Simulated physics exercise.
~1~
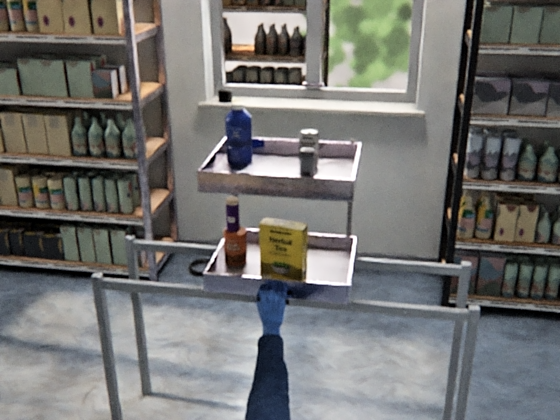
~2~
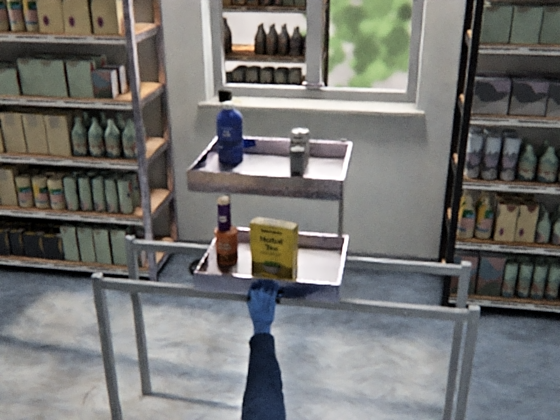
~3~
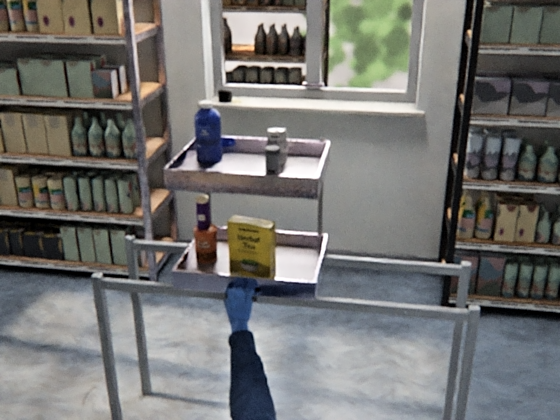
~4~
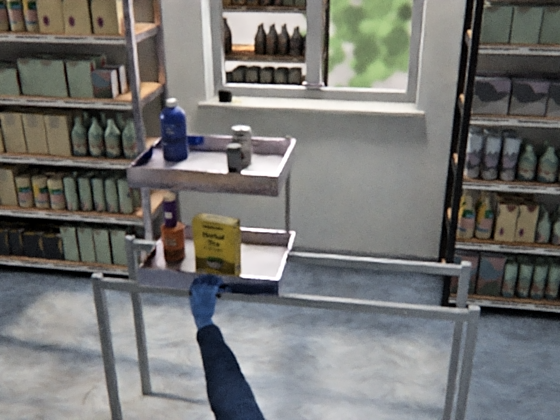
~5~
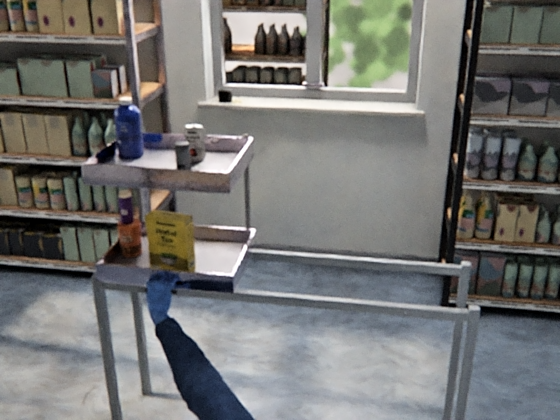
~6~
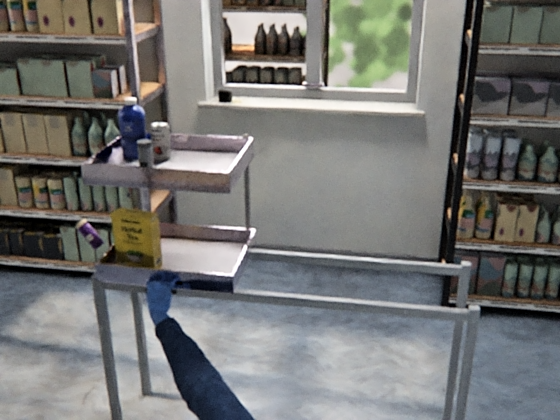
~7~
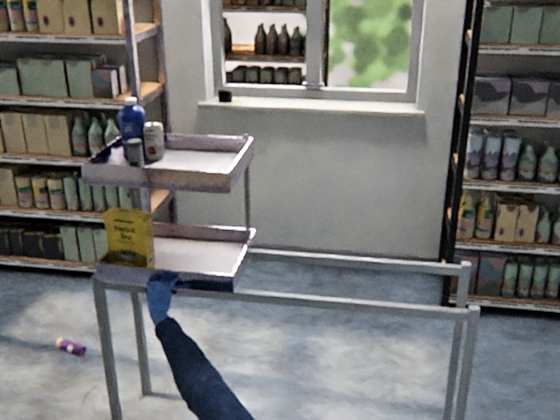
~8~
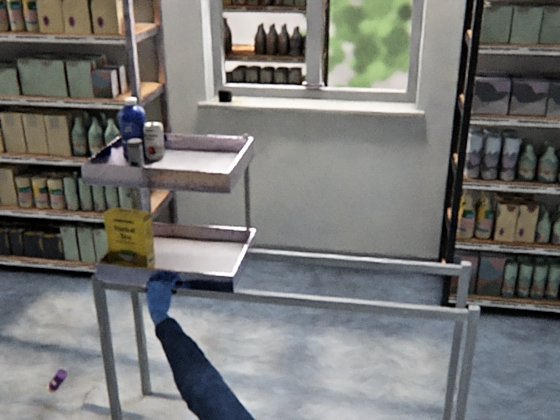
Storeroom, a gloved hand pushing a two-tier tray left until it stops, a purple-topped bottle toppling off onto the floor.
